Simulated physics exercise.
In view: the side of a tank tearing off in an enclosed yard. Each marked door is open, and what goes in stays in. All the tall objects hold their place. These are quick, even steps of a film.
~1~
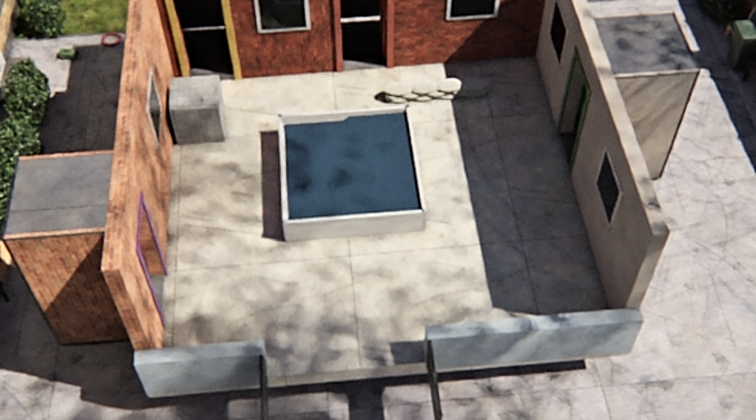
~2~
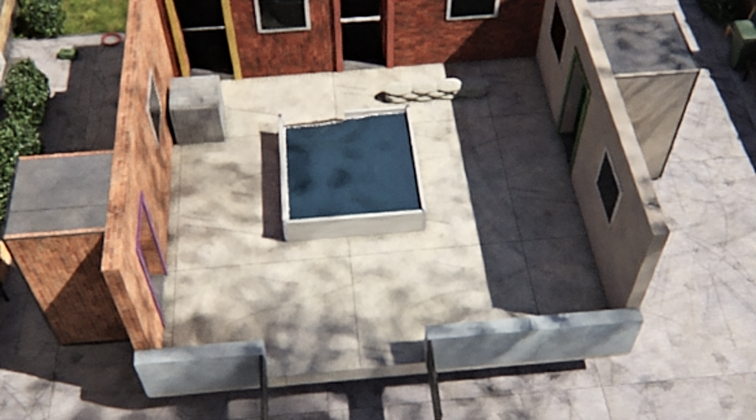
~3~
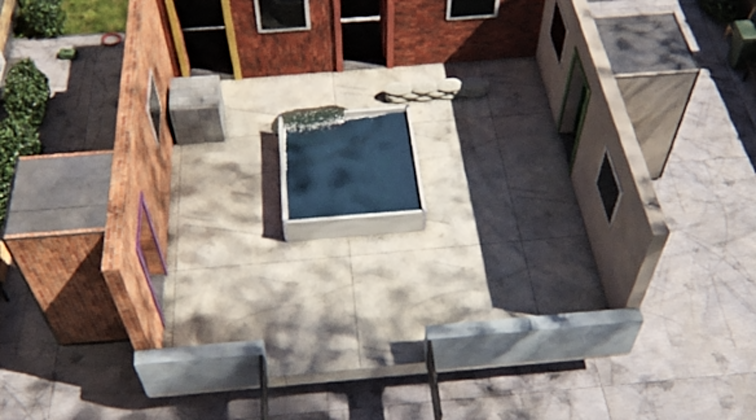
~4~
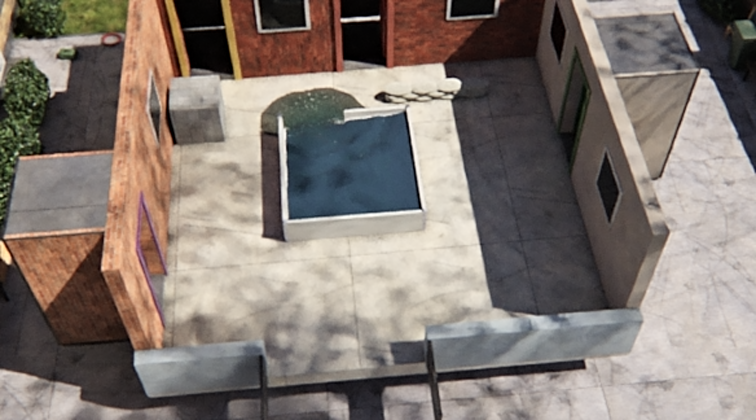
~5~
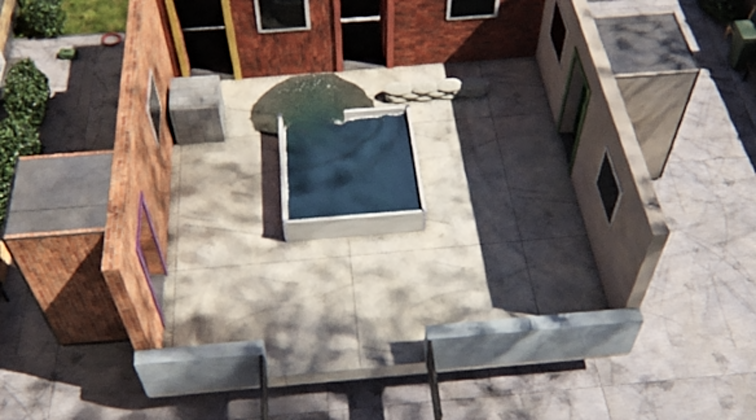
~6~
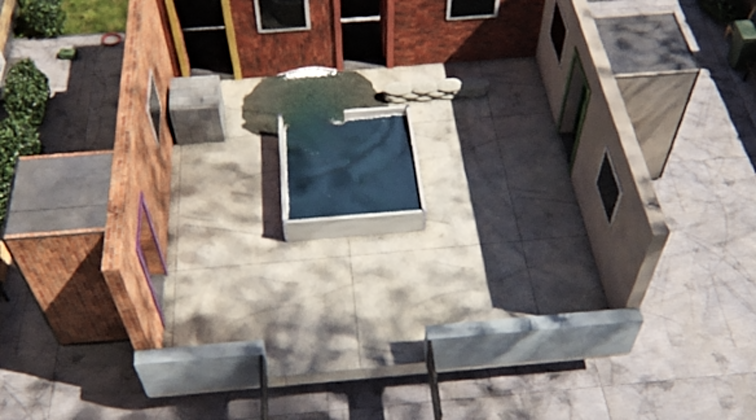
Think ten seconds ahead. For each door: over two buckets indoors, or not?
In the end: The red door takes more than that; the green door stays under that; the purple door stays under that; the yellow door takes more than that.
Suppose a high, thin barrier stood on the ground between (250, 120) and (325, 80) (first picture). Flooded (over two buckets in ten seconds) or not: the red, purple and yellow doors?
Red is over, purple holds, yellow stays under.
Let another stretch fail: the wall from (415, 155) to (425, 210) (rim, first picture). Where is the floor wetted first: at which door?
I say the green one.
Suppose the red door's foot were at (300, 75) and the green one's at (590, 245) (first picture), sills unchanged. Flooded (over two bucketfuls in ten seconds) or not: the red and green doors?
My reading: The red one passes that mark; the green one is under.
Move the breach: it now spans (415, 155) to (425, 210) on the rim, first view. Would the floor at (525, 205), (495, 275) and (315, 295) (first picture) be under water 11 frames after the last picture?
In that order: Wet, flooded, not flooded.
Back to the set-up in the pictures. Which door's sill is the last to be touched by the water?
That is the green one.
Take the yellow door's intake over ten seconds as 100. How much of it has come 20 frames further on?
Roughly 20 per cent.
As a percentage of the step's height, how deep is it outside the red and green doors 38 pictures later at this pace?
About 160 and 40 per cent.
A moment on, water covers 10 % of the floor; the red door under two buckets in, the green door not reached, the purple door not reached, the yellow door wet at the sill, nothing in.
Next, water covers 15 % of the floor; the red door under two buckets in, the green door not reached, the purple door not reached, the yellow door wet at the sill, nothing in.
Then, water covers 25 % of the floor; the red door over two buckets in, the green door not reached, the purple door not reached, the yellow door over two buckets in.
Later, water covers 55 % of the floor; the red door over two buckets in, the green door wet at the sill, nothing in, the purple door wet at the sill, nothing in, the yellow door far over two buckets in.
In the end, water covers 85 % of the floor; the red door far over two buckets in, the green door wet at the sill, nothing in, the purple door wet at the sill, nothing in, the yellow door far over two buckets in.
